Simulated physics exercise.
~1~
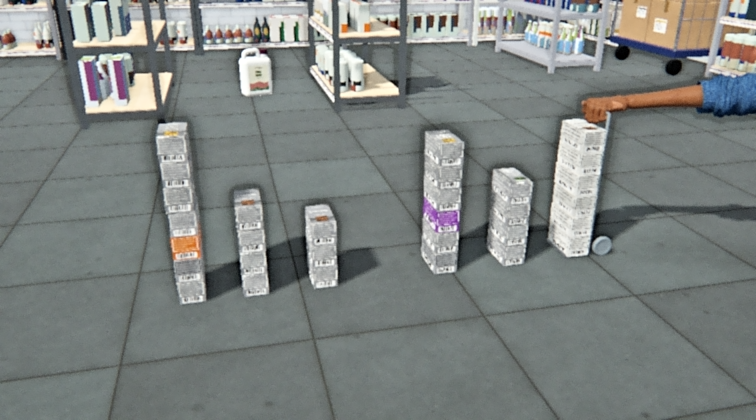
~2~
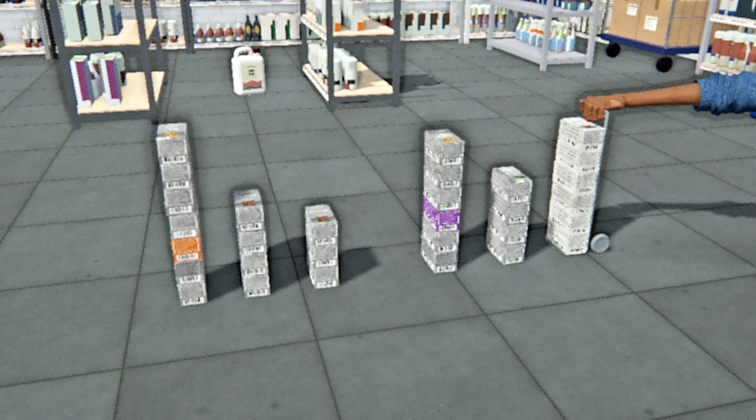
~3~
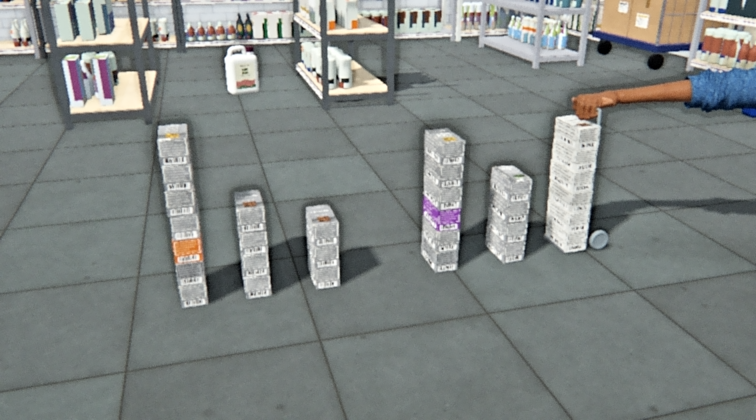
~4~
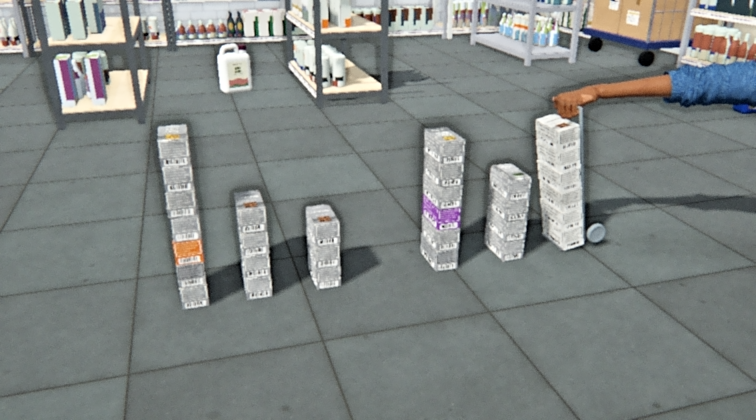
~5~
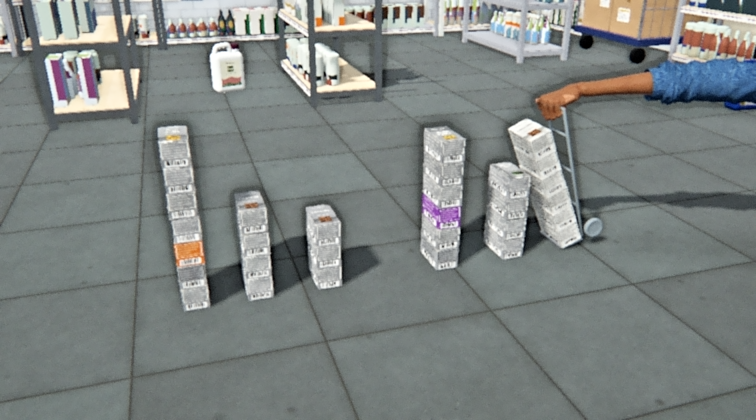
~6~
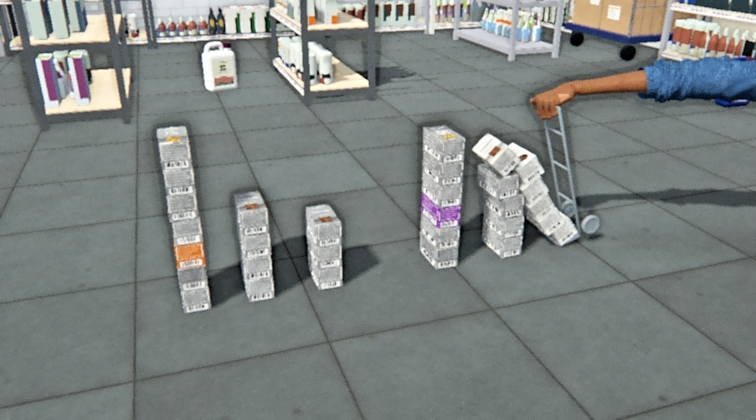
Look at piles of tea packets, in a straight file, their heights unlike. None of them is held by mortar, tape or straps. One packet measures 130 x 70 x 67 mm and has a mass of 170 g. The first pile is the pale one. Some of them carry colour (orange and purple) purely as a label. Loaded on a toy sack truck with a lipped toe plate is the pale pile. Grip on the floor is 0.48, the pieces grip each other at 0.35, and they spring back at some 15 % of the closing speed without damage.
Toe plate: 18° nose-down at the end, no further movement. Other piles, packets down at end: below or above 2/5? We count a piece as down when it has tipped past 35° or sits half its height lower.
Above 2/5.
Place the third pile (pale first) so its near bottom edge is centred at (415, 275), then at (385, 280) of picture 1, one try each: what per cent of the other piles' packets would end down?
Near 90 per cent the first time, near 20 per cent the second.
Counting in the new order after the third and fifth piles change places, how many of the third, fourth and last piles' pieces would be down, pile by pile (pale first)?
After the swap, the third pile would have 2 down, the fourth 0 and the last 0.
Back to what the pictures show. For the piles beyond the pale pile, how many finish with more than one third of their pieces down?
5 in all.
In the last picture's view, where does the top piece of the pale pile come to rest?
Around (485, 202).
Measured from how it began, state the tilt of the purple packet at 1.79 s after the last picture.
At that moment, roughly 90 degrees.
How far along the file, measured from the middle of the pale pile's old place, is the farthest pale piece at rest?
I'd say close to 34 cm along.
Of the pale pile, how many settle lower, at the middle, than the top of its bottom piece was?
Pale pieces: 2.
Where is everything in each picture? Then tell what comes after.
In the first frame (we follow the side turned to the camera; the camera moves round a little), truck frame (605, 143) 0° forward; purple packet (448, 222); orange packet (186, 249); no other piece has moved.
Truck frame (603, 142) 0° forward; orange packet (187, 250), in the second frame.
Truck frame 3° forward; purple packet (449, 220), in the third frame.
Truck frame (581, 137) 10° forward, top of the pale pile leaning 11°; orange packet (189, 253); no other piece has moved, in the fourth frame.
Truck frame (568, 137) 17° forward, top of the pale pile leaning 24°; orange packet (190, 255); no other piece has moved, in the fifth frame.
Truck frame (564, 135) 18° forward, top of the pale pile leaning 45°; orange packet (190, 256); purple packet (450, 217); steepest lean 4°, the packet at (487, 182); 2 stirred so far, in the sixth frame.
Then, 0.43 s on from the sixth picture, 6 of the pale pile down; 3 of the 24 other packets down; purple packet tipped 16°.
Then, 1.79 s on from the sixth picture, 6 of the pale pile down; 14 of the 24 other packets down; purple packet on its side; orange packet tipped 23°.
Finally, 6 of the pale pile down; 21 of the 24 other packets down; purple packet on its side; orange packet on its side. That is 88 per cent. Seen by the last camera, middles, purple packet near (368, 260), orange packet near (102, 304).
